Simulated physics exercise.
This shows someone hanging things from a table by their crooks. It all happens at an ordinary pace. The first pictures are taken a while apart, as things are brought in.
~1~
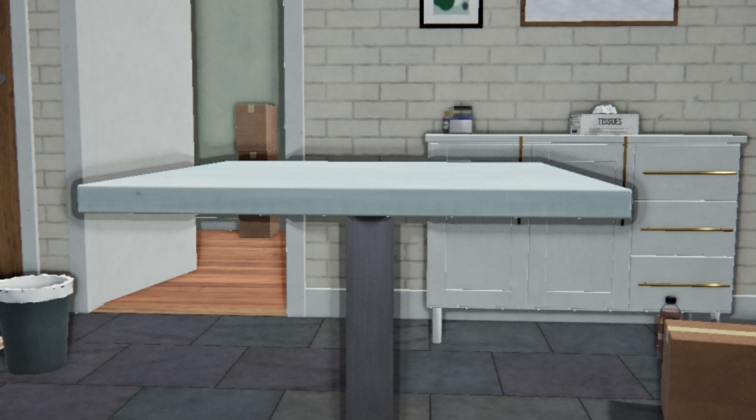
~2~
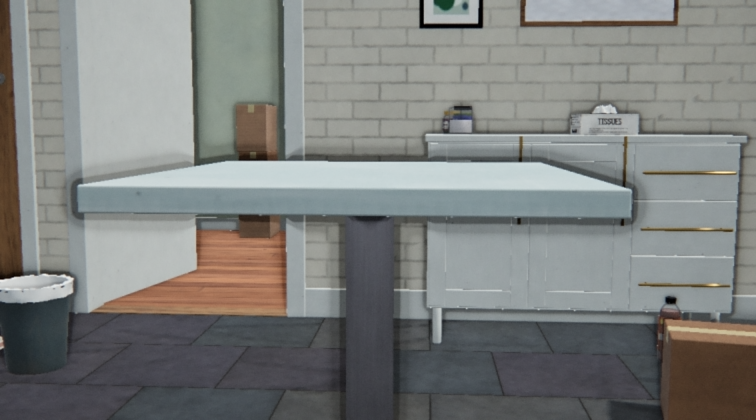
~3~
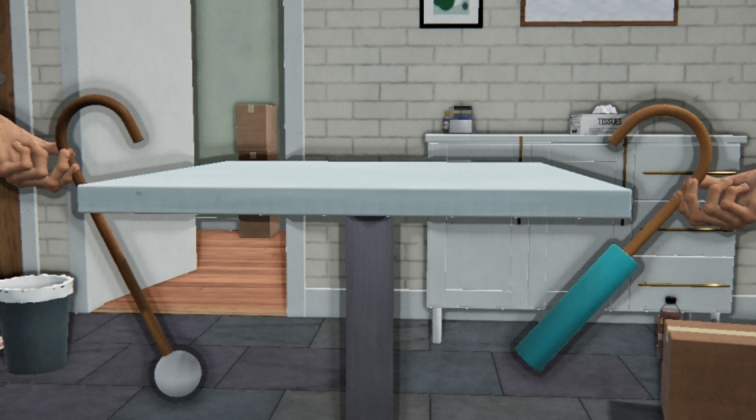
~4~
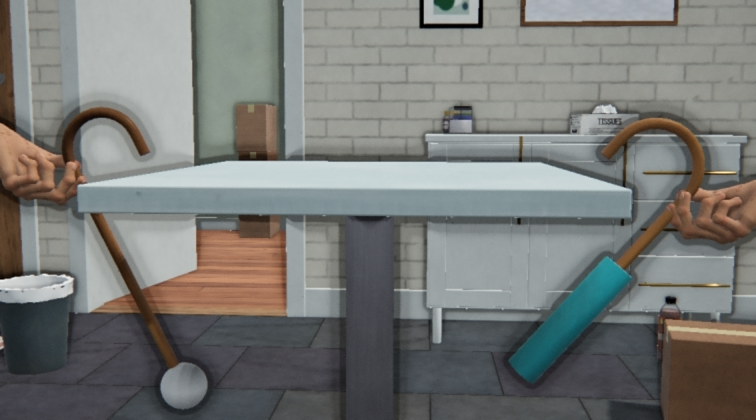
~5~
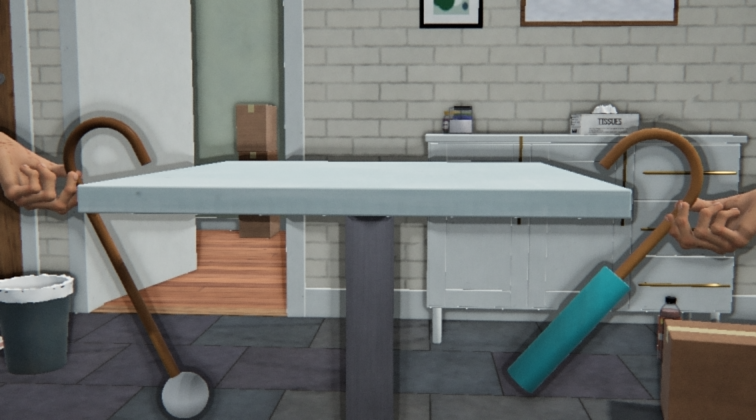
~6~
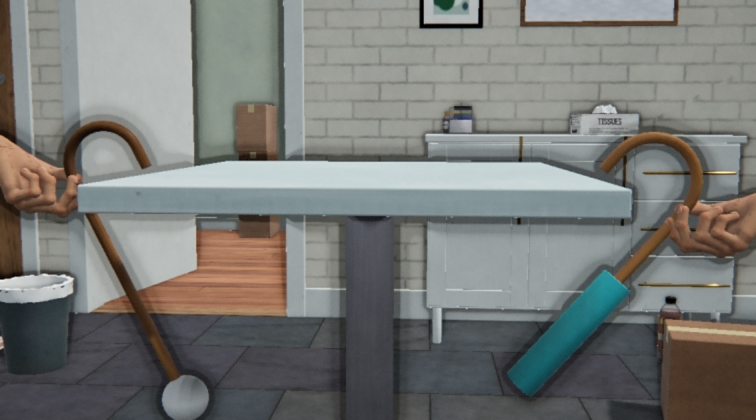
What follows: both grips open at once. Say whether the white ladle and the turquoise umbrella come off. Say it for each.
The white ladle falls to the floor and the turquoise umbrella falls to the floor.
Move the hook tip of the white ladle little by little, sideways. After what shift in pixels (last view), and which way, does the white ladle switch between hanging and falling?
About 28 pixels right.
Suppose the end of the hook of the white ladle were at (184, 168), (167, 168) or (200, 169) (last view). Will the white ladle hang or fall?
In that order, it remains in place; falls to the floor; stays hooked on the edge.
Then, 0.34 s on from there, white ladle at the bottom; turquoise umbrella at the bottom.
In the end, the white ladle slips off; the turquoise umbrella slips off.
